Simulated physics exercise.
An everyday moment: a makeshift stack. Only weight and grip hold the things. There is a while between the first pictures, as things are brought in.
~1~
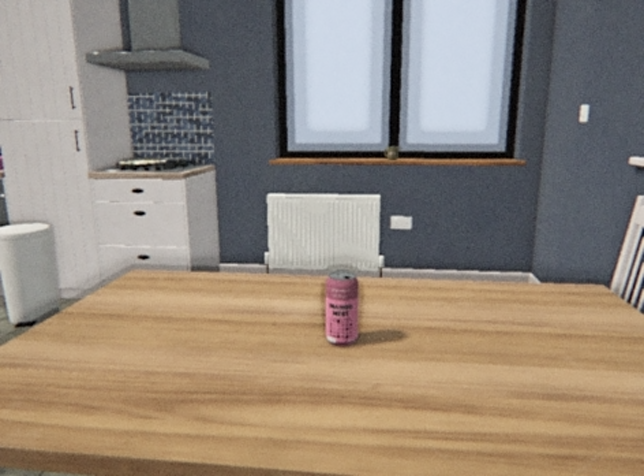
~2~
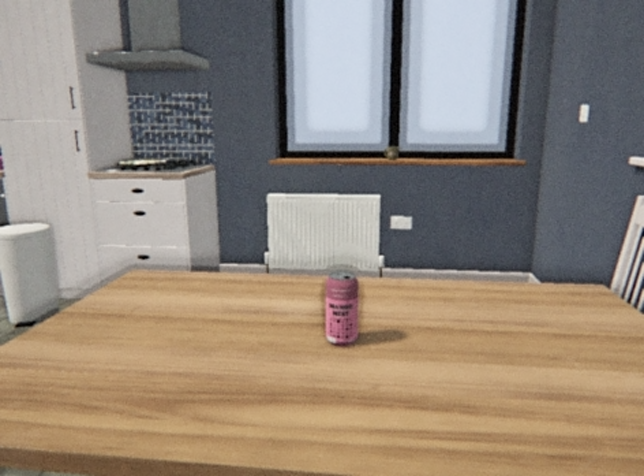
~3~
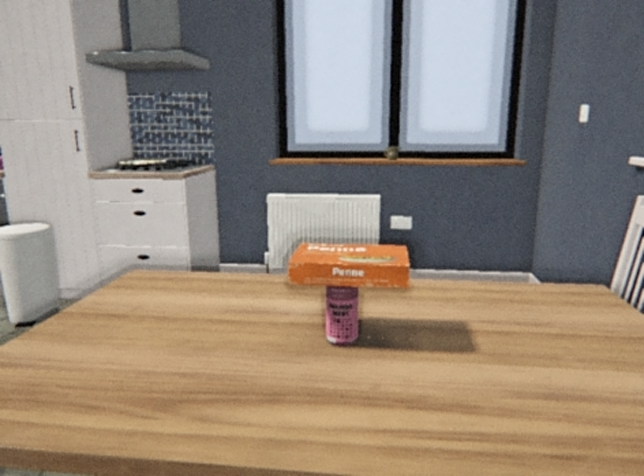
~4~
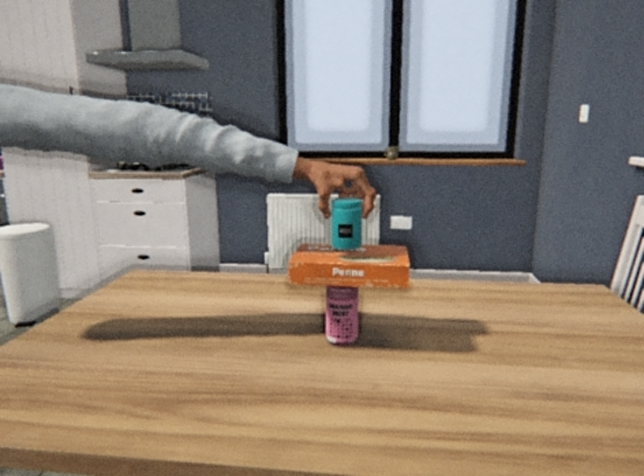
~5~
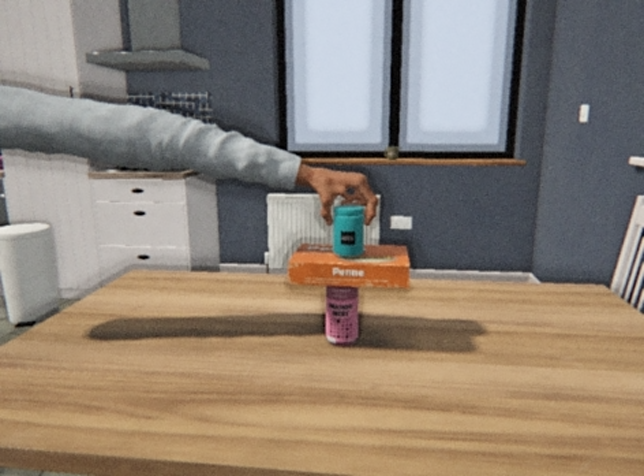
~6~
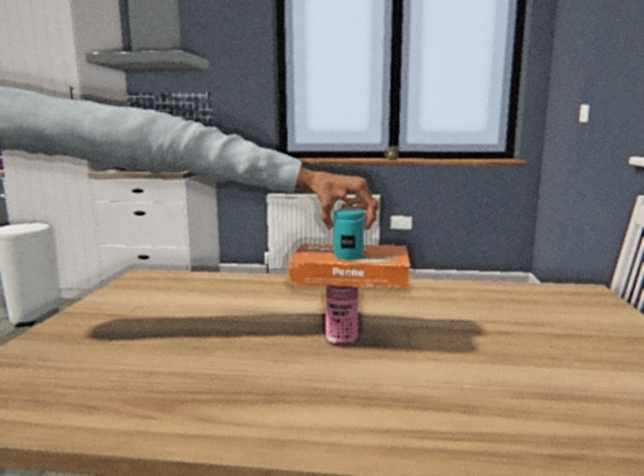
The clip shows a pink can on a wooden table, then an orange box lying across its top. A hand reaching in from the left lowers a turquoise jar onto the box and keeps hold of it.
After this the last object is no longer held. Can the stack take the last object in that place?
The result is a standing stack.
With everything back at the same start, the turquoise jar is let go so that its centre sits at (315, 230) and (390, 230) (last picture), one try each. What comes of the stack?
Result of try one: No collapse; result of try two: Collapse.
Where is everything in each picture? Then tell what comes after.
In the first frame, the last thing is not in view yet; pink can (342, 309).
In the second frame, the last thing is not in view yet; pink can (342, 309).
In the third frame, the last thing is not in view yet; pink can (342, 309).
In the fourth frame, still above its spot; turquoise jar (347, 223); pink can (342, 309).
In the fifth frame, still above its spot; turquoise jar (349, 230); pink can (342, 309).
In the sixth frame, in place under the hand; turquoise jar (349, 234); pink can (342, 309).
Then, 0.20 s after the last picture, nothing has stirred.
Then, 0.50 s after the last picture, turquoise jar resting near (349, 234).
At rest, all 3 in place. Seen from the same camera at the end, turquoise jar near (349, 234). The stack stays up.
